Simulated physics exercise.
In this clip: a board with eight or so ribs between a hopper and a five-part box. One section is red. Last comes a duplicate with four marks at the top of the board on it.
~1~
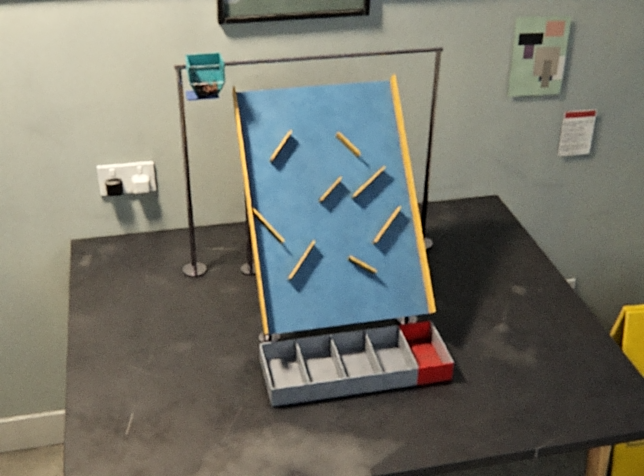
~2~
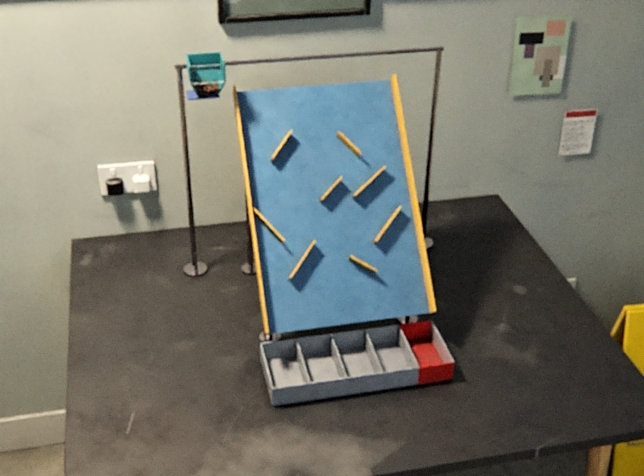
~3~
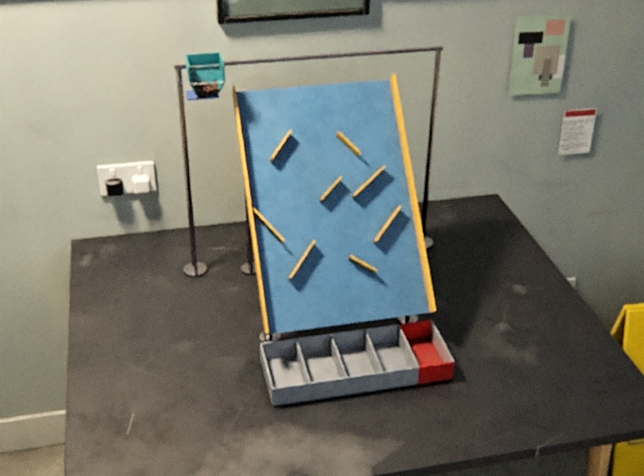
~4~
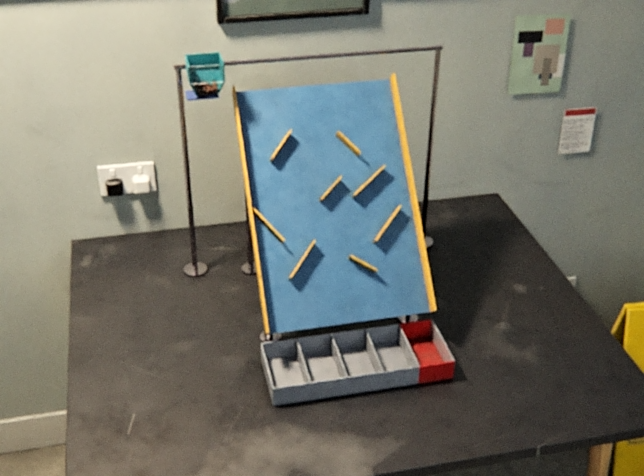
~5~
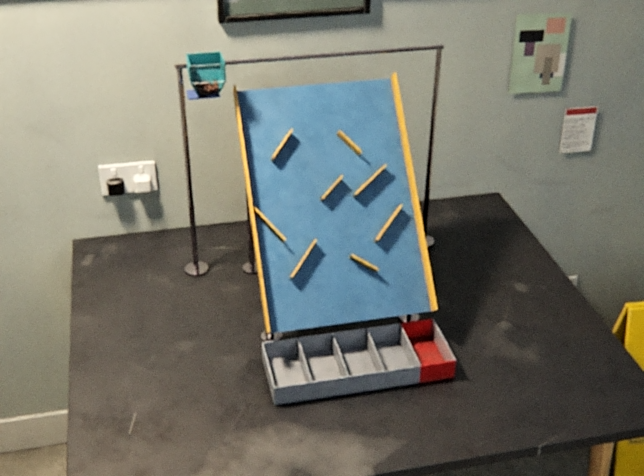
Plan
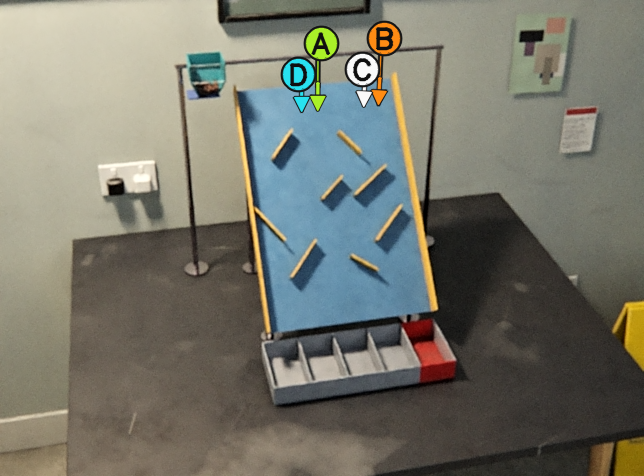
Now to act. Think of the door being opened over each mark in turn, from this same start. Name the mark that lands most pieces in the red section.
B is best.
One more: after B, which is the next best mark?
It is C.
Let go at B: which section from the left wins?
The fifth from the left.
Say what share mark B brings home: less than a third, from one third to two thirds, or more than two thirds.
Mark B gives from one third to two thirds.
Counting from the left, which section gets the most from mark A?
It is the first one.
On the marked copy, mark A meets the board at (317, 105); mark B meets the board at (378, 99); mark C meets the board at (363, 101); mark D meets the board at (301, 106).
If A is chosen, a stray few in the red section, nearly all in other sections.
If B is chosen, about half in the red section, about a third in other sections, a small part outside the box.
If C is chosen, about a quarter in the red section, about two thirds in other sections, a small part outside the box.
If D is chosen, a stray few in the red section, nearly all in other sections.
